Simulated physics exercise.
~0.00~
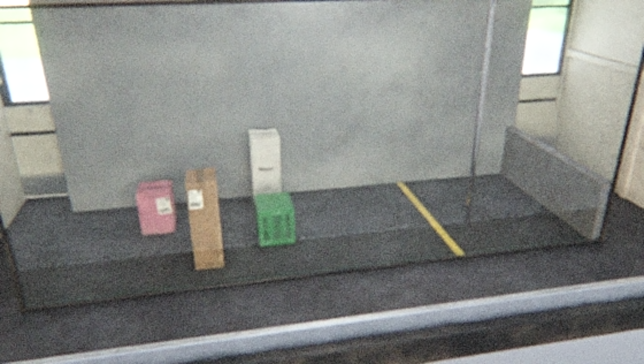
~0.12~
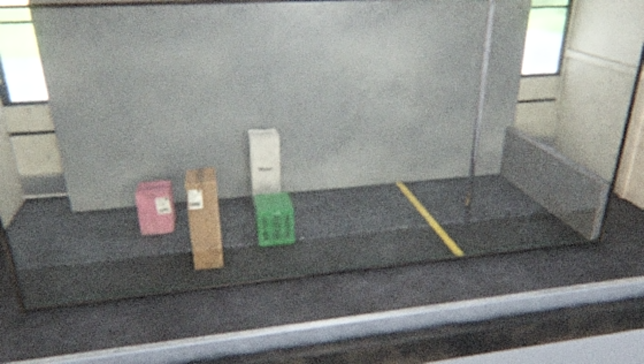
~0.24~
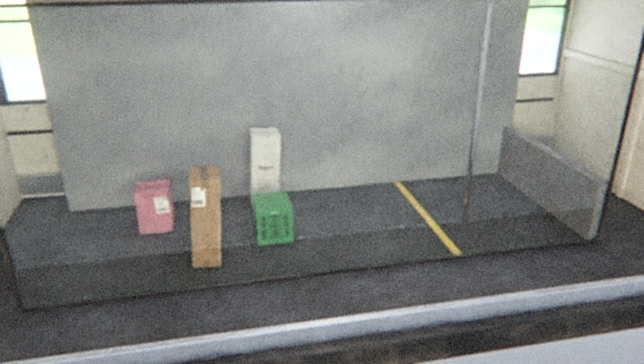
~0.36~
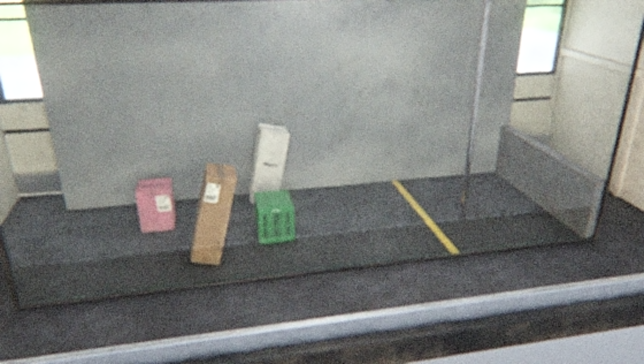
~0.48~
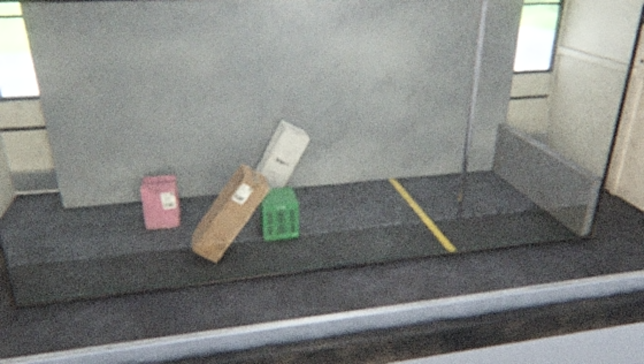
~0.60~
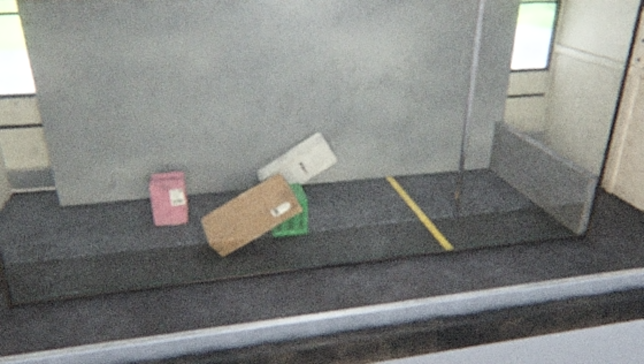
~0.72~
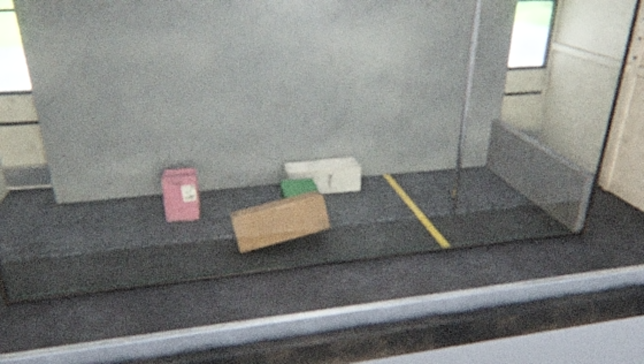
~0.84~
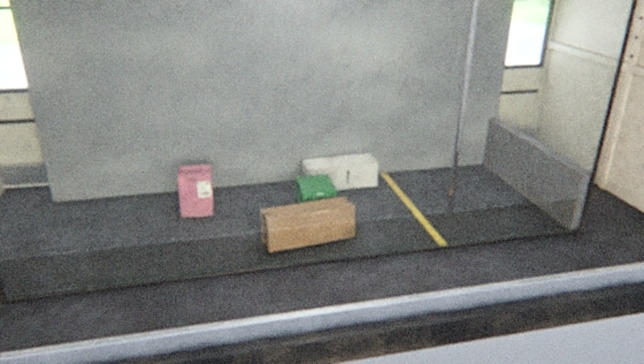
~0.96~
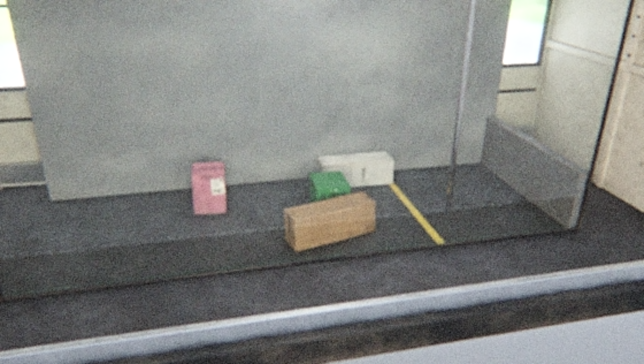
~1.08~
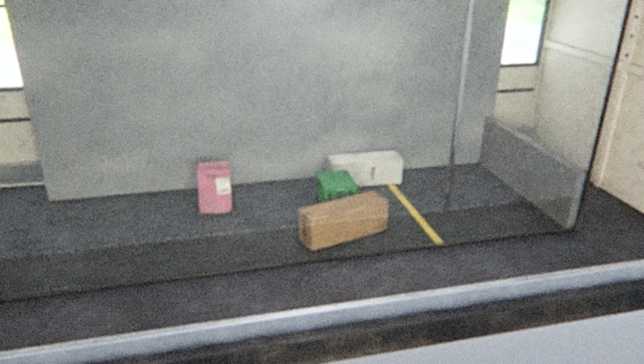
The tall brown and white boxes topple right and slide, stopping short of the yellow line.
